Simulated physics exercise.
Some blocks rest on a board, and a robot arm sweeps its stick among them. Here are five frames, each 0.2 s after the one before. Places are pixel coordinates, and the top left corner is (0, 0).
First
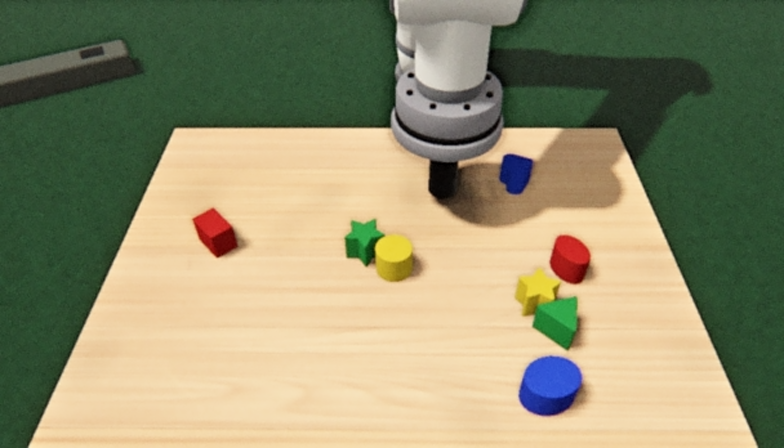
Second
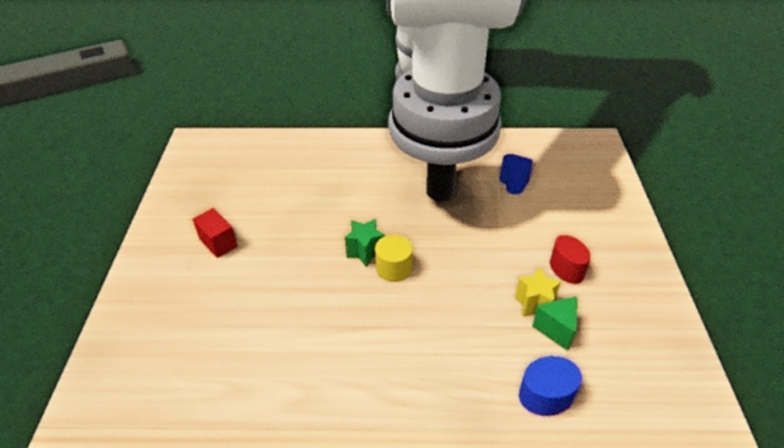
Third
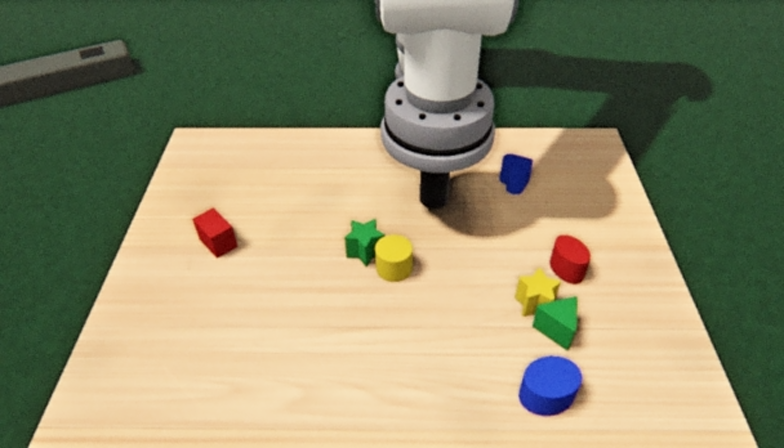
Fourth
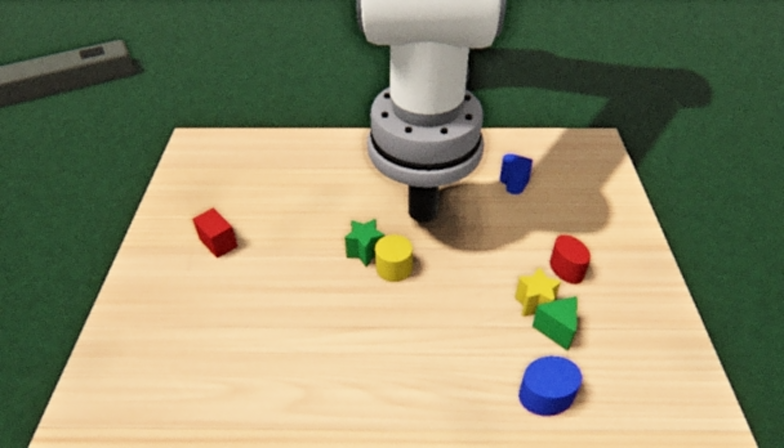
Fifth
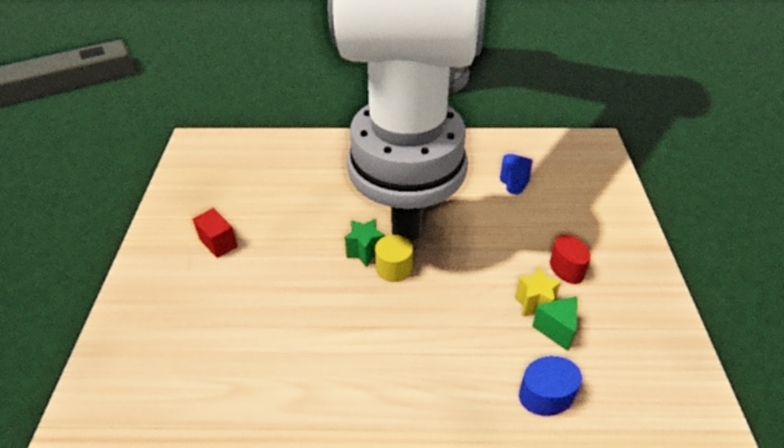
To begin with, a robot arm holds its dark stick near the back of a wooden board scattered with red, green, yellow and blue blocks. The arm moves slightly, then sweeps toward the viewer and left, bringing the stick close behind the yellow round block, while every block stays still.
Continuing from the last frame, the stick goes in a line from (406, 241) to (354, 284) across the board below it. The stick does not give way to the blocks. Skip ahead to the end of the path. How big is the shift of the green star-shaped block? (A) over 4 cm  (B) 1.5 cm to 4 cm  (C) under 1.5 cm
I choose B.
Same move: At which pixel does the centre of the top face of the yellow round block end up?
Its top middle is near (382, 279).
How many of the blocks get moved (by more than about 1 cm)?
Two blocks shift.
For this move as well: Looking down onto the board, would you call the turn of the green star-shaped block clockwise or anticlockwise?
The twist is clockwise.
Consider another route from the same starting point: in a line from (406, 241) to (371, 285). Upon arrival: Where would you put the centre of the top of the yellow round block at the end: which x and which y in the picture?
Just about (379, 292).
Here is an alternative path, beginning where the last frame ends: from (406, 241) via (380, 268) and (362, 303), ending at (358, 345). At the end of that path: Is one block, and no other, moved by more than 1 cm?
Answer: No.
The first path, step by step. Halfway along, stick (380, 252); green star-shaped block (352, 235), turned 40° clockwise; yellow round block (385, 267).
At the end, stick (353, 275); green star-shaped block (343, 237), turned 75° clockwise; yellow round block (382, 279).
